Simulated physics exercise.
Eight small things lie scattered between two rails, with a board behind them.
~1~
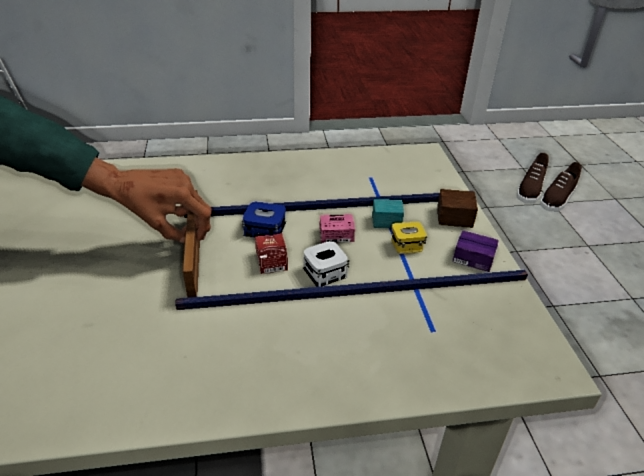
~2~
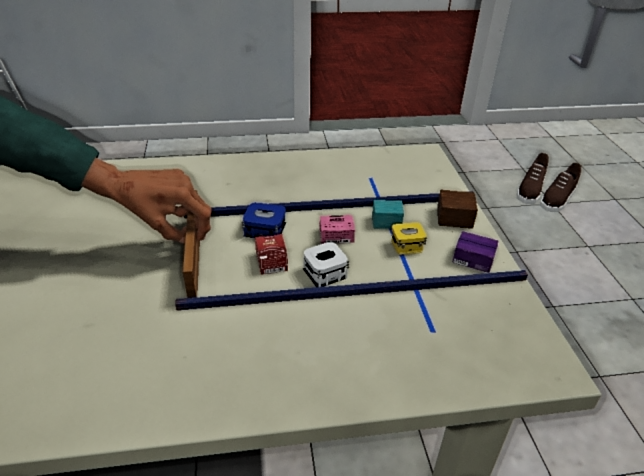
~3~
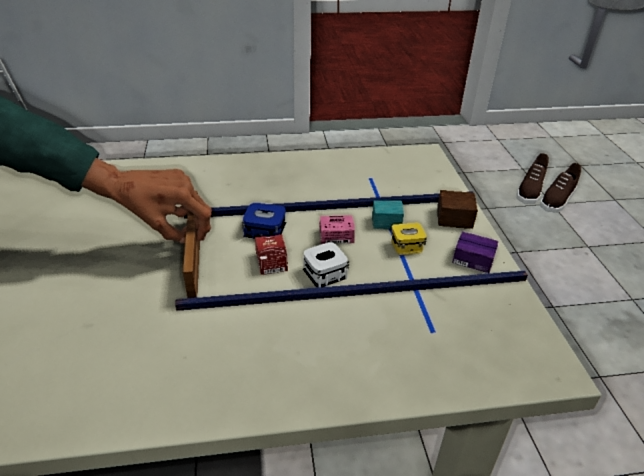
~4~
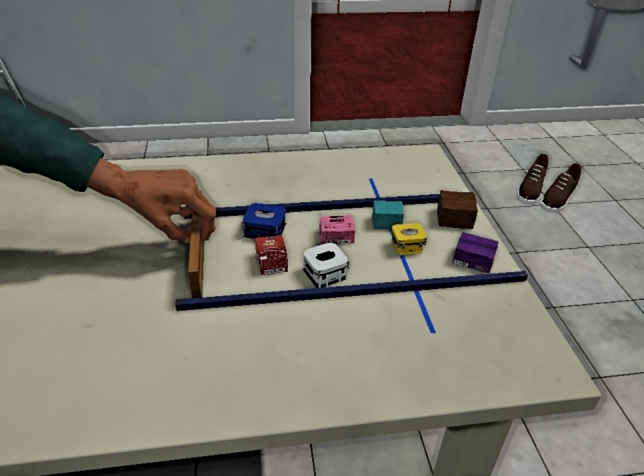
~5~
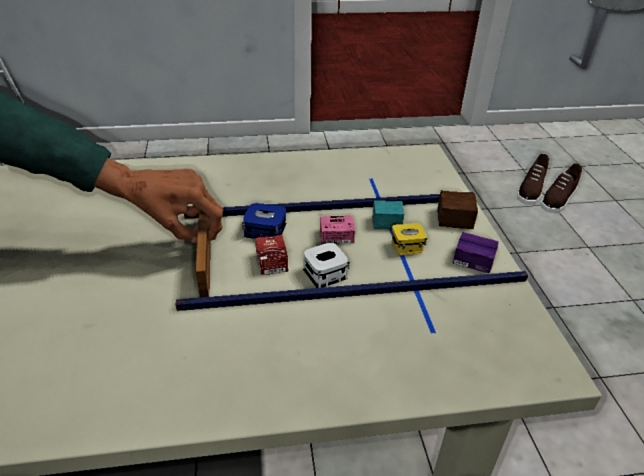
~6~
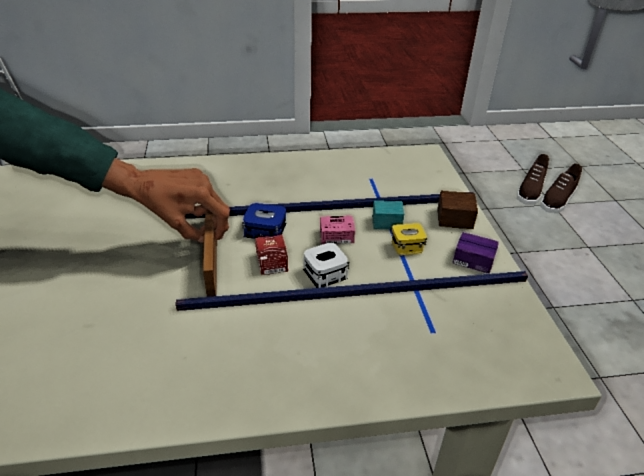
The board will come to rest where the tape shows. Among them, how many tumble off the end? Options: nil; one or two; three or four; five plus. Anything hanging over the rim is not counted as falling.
Nil.
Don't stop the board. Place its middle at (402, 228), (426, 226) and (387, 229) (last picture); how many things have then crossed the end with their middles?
In order of the places given, that's 0, 1 and 0.
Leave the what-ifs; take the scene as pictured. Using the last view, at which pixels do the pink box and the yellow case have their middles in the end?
They finish at roughly (433, 228) and (445, 244) respectively.
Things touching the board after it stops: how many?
3.
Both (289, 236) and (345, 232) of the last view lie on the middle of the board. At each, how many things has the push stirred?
Counting first: 4, next 6.
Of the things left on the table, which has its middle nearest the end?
Result - the brown block.
Early on, none off yet; brown block at rest near (457, 210); purple box at rest near (476, 252); yellow case at rest near (408, 240).
A while later, none off yet; brown block at rest near (457, 210); purple box at rest near (476, 252); yellow case moving near (416, 243).
Finally, the number that fall off is zero.
